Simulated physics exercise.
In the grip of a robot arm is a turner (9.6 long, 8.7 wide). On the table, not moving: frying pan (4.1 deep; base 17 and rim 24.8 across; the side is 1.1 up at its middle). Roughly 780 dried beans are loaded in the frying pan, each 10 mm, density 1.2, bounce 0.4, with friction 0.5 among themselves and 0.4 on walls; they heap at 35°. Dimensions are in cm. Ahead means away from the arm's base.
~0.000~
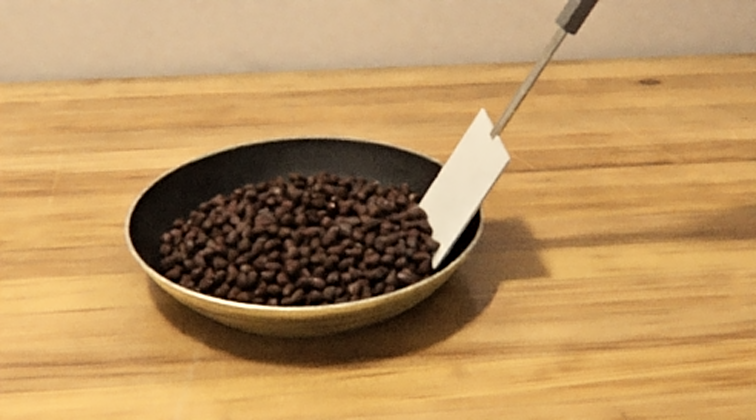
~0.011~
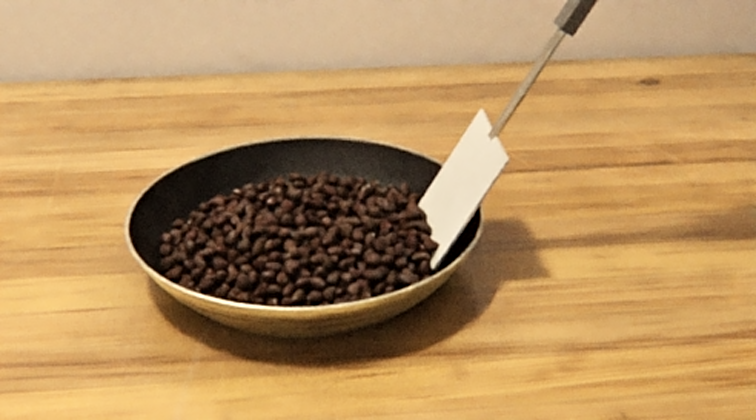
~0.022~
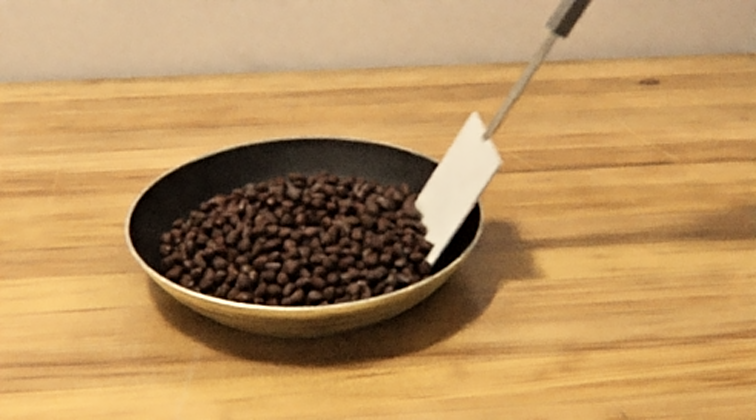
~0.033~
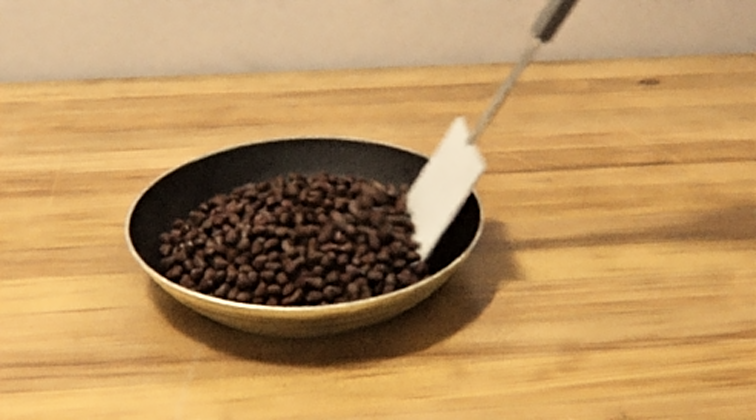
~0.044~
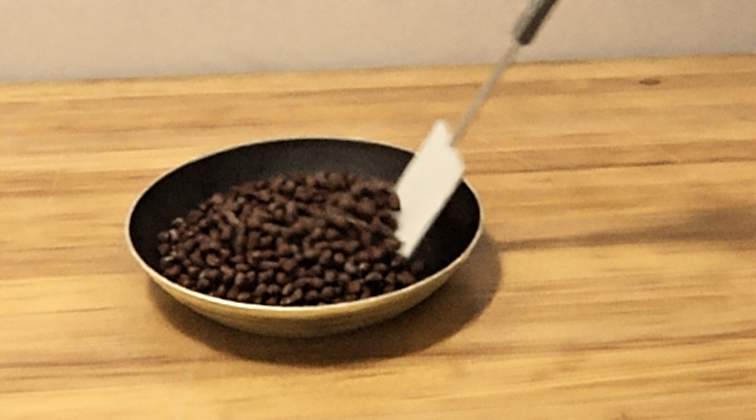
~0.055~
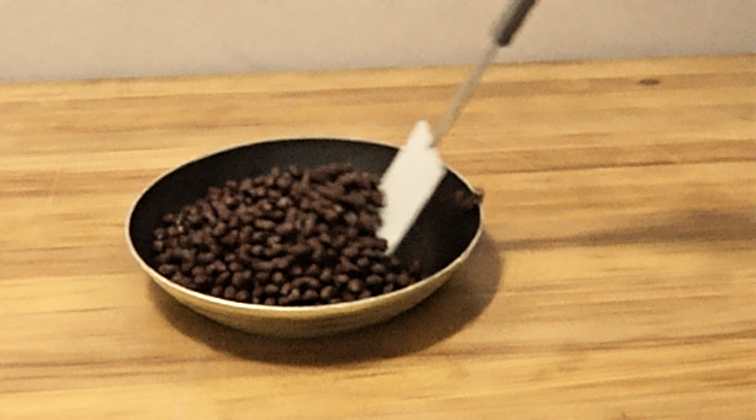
At the start, a pale turner rests at the right side of a dark frying pan heaped with dark brown beans on a wooden table. The turner then slides left into the beans, pushing them into a slightly higher heap and leaving a bare patch behind it, with a few beans at the right rim.
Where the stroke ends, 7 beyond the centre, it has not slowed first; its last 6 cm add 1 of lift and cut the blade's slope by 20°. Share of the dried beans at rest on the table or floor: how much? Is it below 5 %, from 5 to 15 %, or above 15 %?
Above 15 %.
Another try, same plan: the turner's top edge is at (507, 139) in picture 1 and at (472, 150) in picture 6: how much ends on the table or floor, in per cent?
About 10 per cent.
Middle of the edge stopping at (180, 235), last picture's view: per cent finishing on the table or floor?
Estimate: Approx. 40 %.
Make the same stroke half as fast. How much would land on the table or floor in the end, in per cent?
About 10 per cent.
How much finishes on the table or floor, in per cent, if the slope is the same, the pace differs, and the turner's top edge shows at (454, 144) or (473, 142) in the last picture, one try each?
First try about 10 %, second try about 10 %.
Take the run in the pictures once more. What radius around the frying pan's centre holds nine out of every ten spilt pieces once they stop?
25 cm.
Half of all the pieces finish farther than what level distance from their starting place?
Roughly 7 cm.
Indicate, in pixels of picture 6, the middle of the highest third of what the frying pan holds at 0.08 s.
Roughly at pixel (284, 215).
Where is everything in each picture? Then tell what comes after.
The first frame shows the turner top edge at (496, 133), sloping 60°; upper third of the load around (312, 232), from x 165 to 430, top at y 175; 781 in the frying pan.
The second frame shows the turner top edge at (495, 133), sloping 60°; upper third of the load around (311, 232), from x 165 to 430, top at y 175.
The third frame shows the turner top edge at (487, 136), sloping 60°; upper third of the load around (312, 232), from x 165 to 425, top at y 175.
The fourth frame shows the turner top edge at (472, 141), sloping 60°; upper third of the load around (317, 231), from x 165 to 435, top at y 175.
The fifth frame shows the turner top edge at (452, 144), sloping 60°; upper third of the load around (316, 224), from x 165 to 465, top at y 175.
The sixth frame shows the turner top edge at (432, 145), sloping 60°; upper third of the load around (309, 220), from x 160 to 475, top at y 165; 781 in the frying pan.
After 0.08 s, sloping 60°, highest piece 10 above the table; 780 in the frying pan, 1 on the blade or in flight.
After 0.11 s, sloping 54°, highest piece 13 above the table; 778 in the frying pan, 3 on the blade or in flight.
After 0.32 s, sloping 40°, highest piece 16 above the table; 613 in the frying pan, 149 on the table or floor, 19 on the blade or in flight.
After 1.37 s, sloping 40°, highest piece 5 above the table; 608 in the frying pan, 173 on the table or floor.
In the end, 608 in the frying pan, 173 on the table or floor. That is 22 % on the table or floor.
